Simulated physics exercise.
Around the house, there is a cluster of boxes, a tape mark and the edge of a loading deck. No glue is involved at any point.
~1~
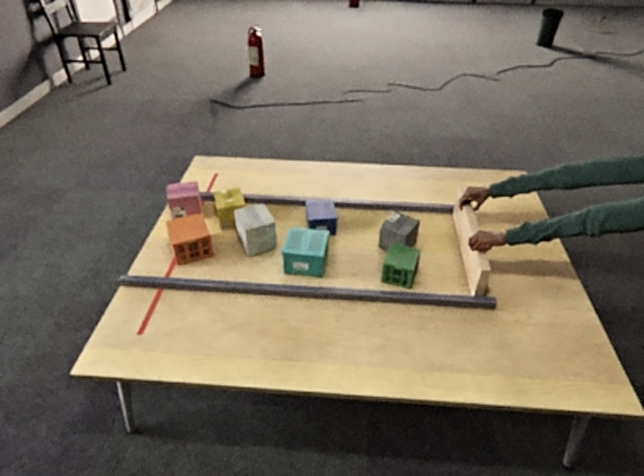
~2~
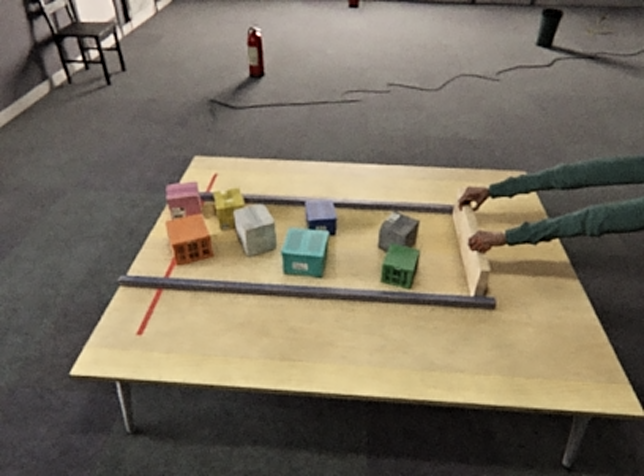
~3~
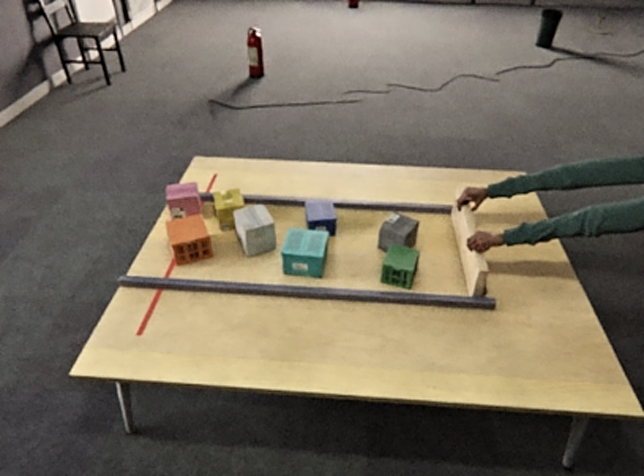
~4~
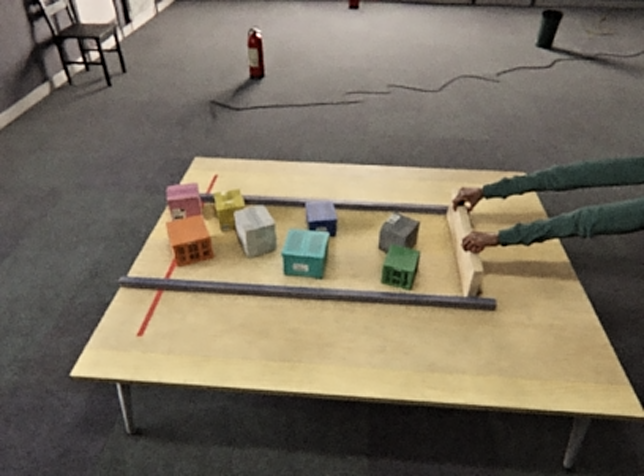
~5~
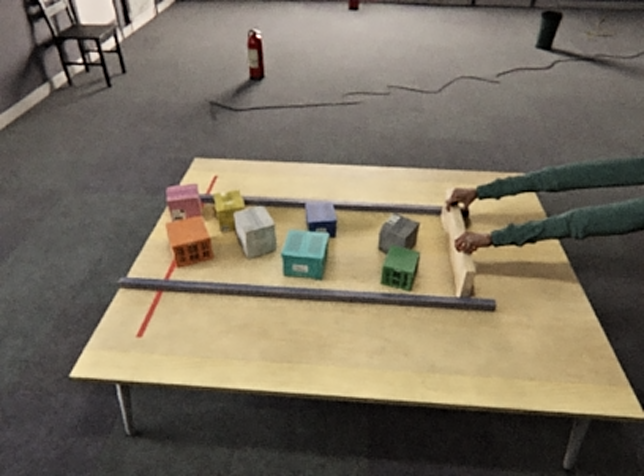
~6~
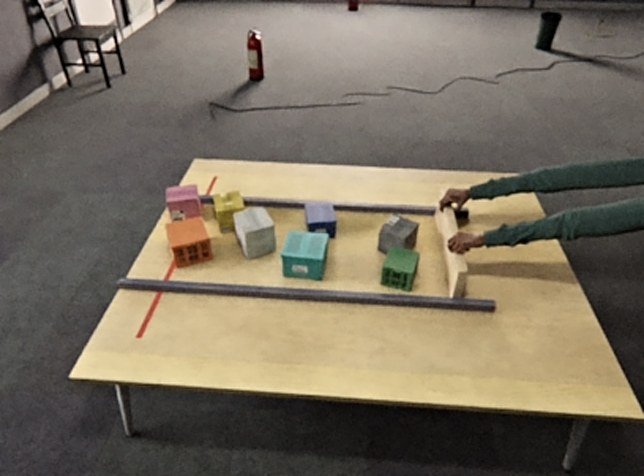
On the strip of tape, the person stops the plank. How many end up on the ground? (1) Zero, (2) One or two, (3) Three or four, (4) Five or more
4, five or more.
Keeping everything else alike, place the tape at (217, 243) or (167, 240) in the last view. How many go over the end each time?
So it's 2 the first time and 5 the second time.
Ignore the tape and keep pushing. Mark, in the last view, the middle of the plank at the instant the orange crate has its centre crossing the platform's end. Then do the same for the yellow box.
Approx. (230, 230) / approx. (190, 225) for the other.
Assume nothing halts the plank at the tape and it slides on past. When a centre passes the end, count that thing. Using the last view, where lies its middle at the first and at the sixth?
(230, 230), then (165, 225).
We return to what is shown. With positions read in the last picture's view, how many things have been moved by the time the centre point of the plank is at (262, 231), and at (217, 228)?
Tally at point one: 7; at point two: 8.
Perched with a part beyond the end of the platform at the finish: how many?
As for overhanging, the count is 0.
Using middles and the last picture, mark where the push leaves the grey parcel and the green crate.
Grey parcel at (168, 231), green crate at (156, 257).
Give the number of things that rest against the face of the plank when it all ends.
It's 3.
Soon after, none off yet; pink parcel at rest near (184, 204); orange crate at rest near (189, 242); yellow box at rest near (230, 212).
After that, none off yet; pink parcel at rest near (184, 204); orange crate displaced a little near (179, 240); yellow box displaced a little near (229, 210).
In the end, the number that fall off is five or more; gone, turquoise tote, white parcel, yellow box, orange crate and pink parcel.
